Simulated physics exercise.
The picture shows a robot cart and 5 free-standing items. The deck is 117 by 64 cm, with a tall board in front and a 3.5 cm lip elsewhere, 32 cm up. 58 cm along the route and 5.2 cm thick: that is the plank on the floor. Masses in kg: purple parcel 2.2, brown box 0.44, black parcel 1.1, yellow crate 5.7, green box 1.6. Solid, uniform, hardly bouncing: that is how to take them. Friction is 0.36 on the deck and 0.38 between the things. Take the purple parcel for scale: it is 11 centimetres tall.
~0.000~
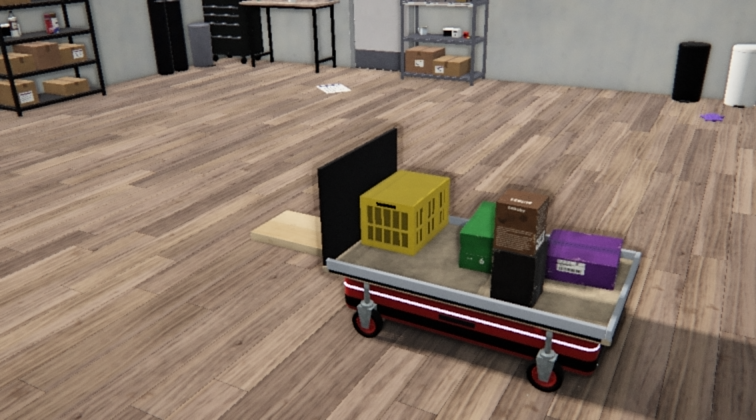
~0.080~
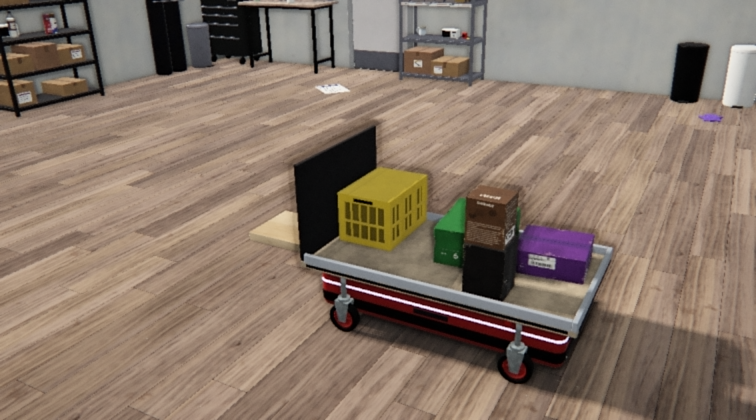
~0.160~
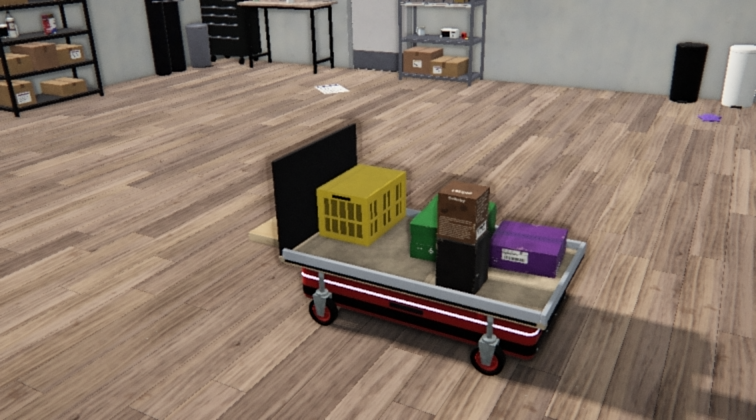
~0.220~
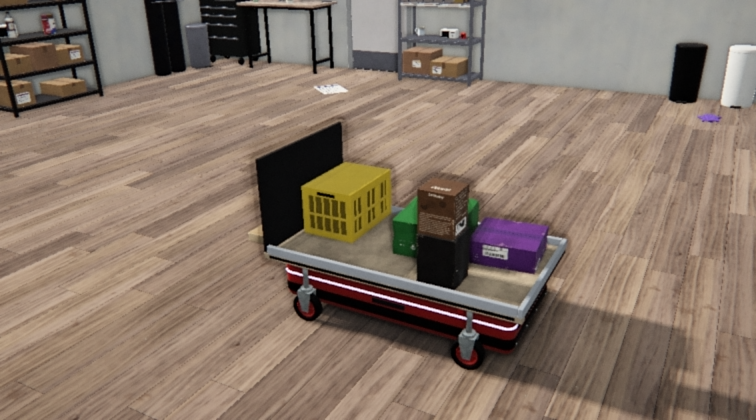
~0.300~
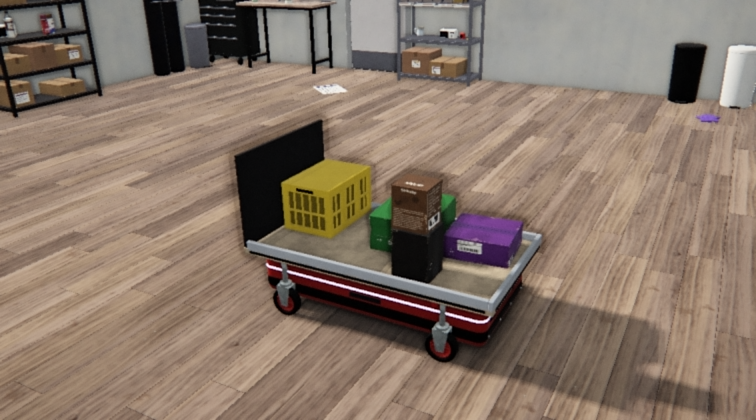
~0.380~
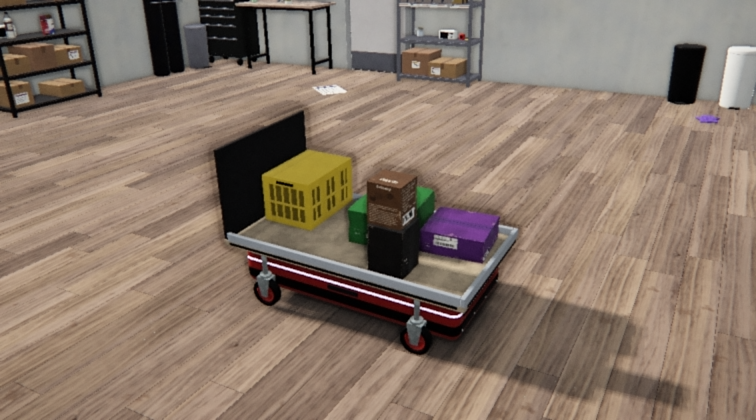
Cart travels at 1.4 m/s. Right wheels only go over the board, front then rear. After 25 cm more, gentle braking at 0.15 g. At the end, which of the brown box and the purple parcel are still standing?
The brown box remains standing, the purple parcel remains standing.
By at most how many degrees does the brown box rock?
6° at most.
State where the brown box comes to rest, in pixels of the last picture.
It ends near (29, 135).
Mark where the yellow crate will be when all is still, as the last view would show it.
Near (22, 142).
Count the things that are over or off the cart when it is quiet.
Total count: 0.
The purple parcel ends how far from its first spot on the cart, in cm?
Around 2 centimetres.
After 0.88 s, cart has run 123 cm; yellow crate slid 6 cm; green box slid 2 cm.
After 1.28 s, cart has run 179 cm; brown box slid 4 cm near (157, 157); purple parcel slid 2 cm near (240, 186); yellow crate slid 6 cm.
At rest (2.9 s), all 5 in place, give or take 10 cm. Seen from the same camera at the end, brown box near (29, 135), purple parcel near (112, 166).
